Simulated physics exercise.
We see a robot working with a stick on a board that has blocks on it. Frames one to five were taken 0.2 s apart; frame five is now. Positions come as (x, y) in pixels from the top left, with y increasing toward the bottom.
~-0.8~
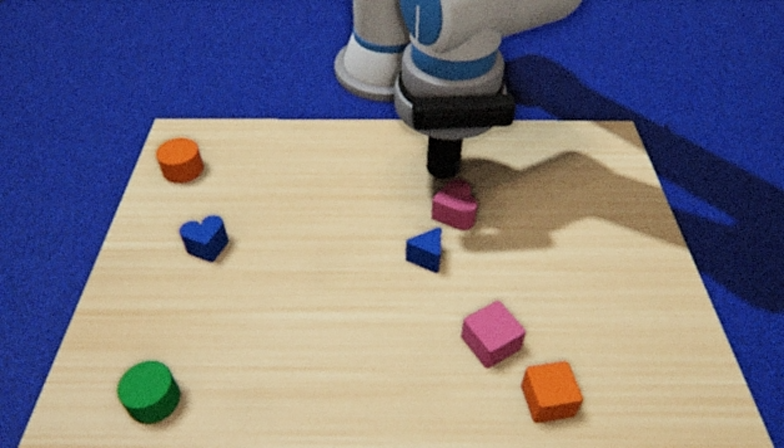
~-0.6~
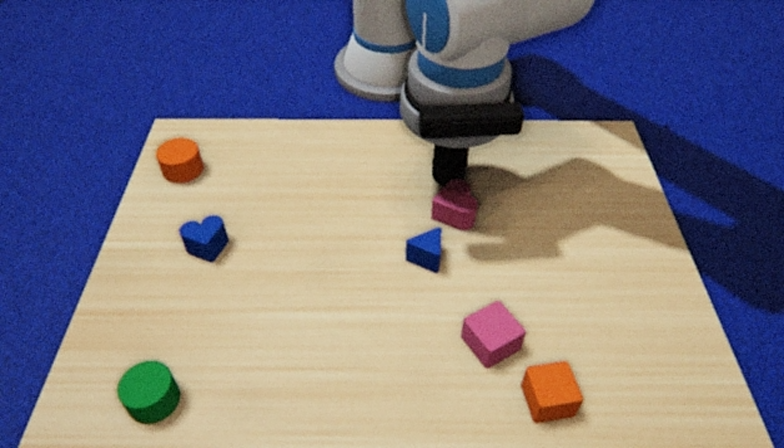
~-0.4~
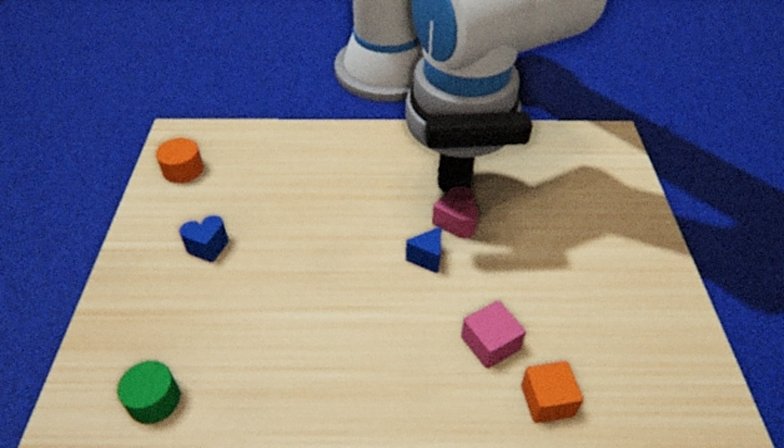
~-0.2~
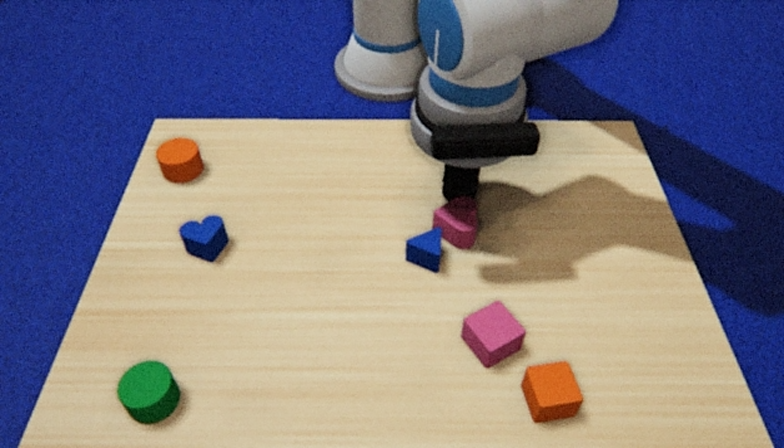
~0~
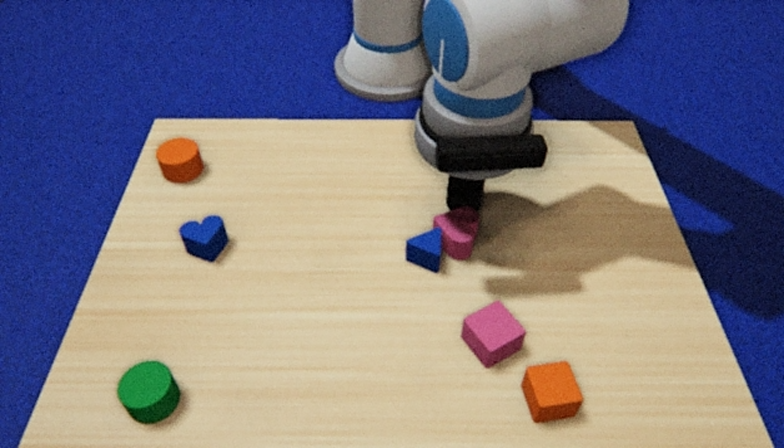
On a wooden board, a robot arm with a black stick nudging a pink heart block slightly downward beside a blue triangular block.
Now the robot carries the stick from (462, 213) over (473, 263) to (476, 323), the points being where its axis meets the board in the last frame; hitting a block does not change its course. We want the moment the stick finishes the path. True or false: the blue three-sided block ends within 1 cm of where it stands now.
The claim does not hold.
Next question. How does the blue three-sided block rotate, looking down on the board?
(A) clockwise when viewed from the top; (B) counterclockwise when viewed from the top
It's A.
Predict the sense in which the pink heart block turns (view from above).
Twists clockwise.
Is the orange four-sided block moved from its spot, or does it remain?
That block is not shifted.
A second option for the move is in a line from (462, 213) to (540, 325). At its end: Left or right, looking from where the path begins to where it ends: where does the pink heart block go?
The pink heart block goes right.
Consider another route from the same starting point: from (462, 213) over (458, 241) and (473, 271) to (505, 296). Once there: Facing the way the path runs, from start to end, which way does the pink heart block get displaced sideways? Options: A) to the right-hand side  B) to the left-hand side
Letter A.
The first path, step by step. One third of the way, stick (473, 237); blue three-sided block (420, 244); pink heart block (453, 249), turned 50° clockwise.
Two thirds of the way, stick (475, 274); blue three-sided block (419, 244), turned 20° clockwise; pink heart block (440, 275), turned 105° clockwise.
At the end, stick (477, 315); blue three-sided block (419, 244), turned 20° clockwise; pink heart block (437, 278), turned 115° clockwise; pink four-sided block (498, 342); orange four-sided block not moved.
